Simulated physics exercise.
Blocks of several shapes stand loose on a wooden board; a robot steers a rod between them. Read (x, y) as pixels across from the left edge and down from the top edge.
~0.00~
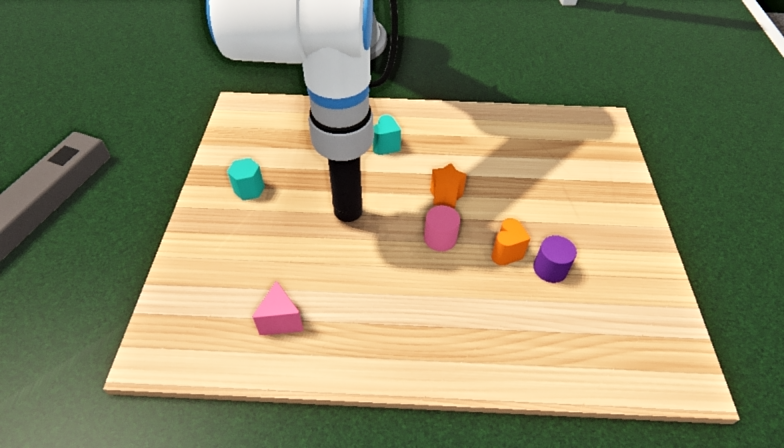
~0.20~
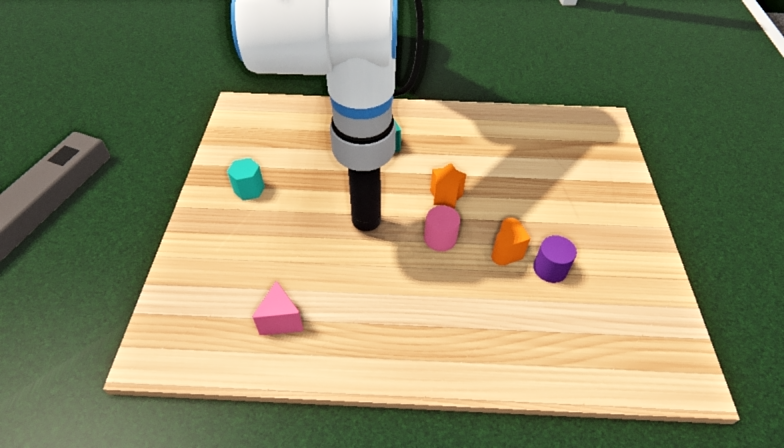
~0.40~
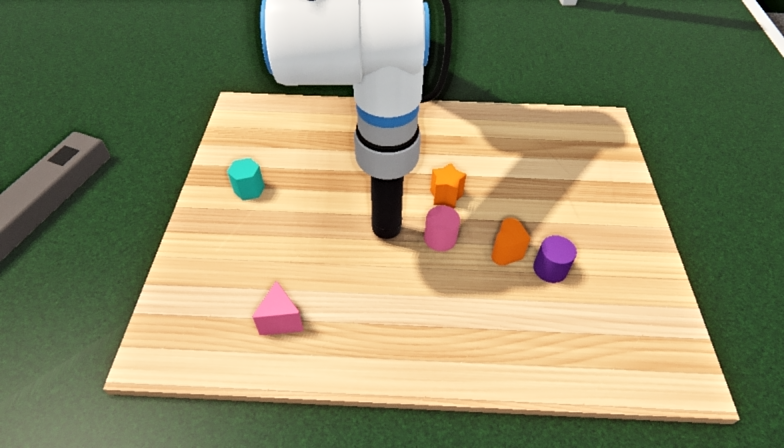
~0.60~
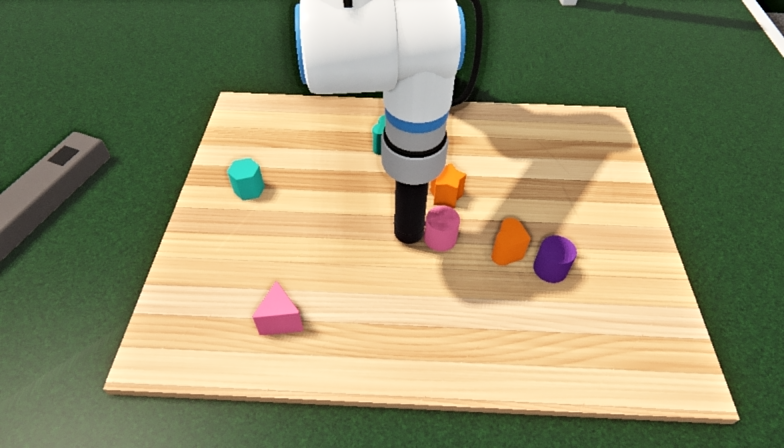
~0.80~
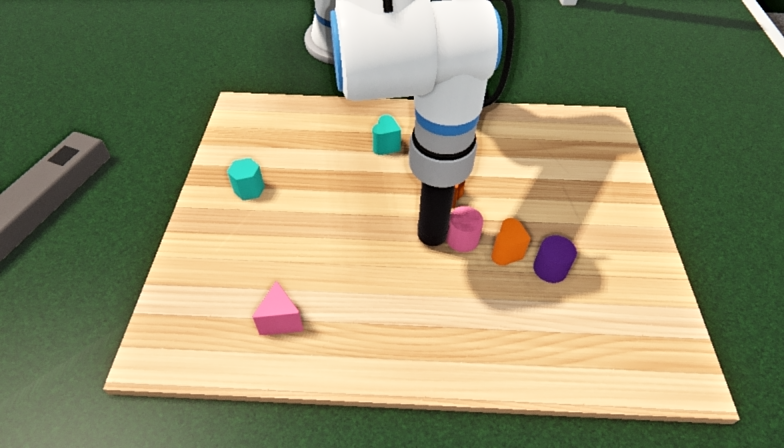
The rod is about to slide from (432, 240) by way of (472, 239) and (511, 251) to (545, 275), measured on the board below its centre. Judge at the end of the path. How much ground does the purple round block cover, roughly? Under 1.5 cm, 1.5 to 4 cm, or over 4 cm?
Over 4 cm.
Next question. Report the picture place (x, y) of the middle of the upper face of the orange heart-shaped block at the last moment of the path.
It is going to be at (587, 257).
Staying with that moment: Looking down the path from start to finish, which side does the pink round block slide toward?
Out to the left.
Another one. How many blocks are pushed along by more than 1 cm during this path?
The count is three or more.
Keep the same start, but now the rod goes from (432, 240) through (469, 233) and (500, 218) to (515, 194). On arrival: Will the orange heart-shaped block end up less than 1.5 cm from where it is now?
That would be a no.
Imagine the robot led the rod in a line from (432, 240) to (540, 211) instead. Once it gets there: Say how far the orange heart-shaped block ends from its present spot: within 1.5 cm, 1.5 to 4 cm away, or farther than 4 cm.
Ends 1.5 to 4 cm away.
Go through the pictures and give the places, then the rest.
The first picture shows rod's lower end (348, 212); orange star-shaped block (449, 175); pink round block (443, 218); orange heart-shaped block (513, 232); purple round block (559, 249).
The second picture shows rod (366, 221); blocks still.
The third picture shows rod (387, 228); blocks still.
The fourth picture shows rod (409, 233); blocks still.
The fifth picture shows rod (432, 235); orange star-shaped block hidden; pink round block (467, 219); orange heart-shaped block (513, 232); purple round block (559, 249).
On the path given first. One third of the way, rod (473, 234); pink round block (509, 217); orange heart-shaped block (528, 236), turned 35° clockwise.
Two thirds of the way, rod (513, 246); pink round block (541, 215); orange heart-shaped block (552, 243), turned 50° clockwise; purple round block (582, 259).
At the end, rod (547, 271); orange star-shaped block still; pink round block (543, 215); orange heart-shaped block (587, 257); purple round block (625, 271).
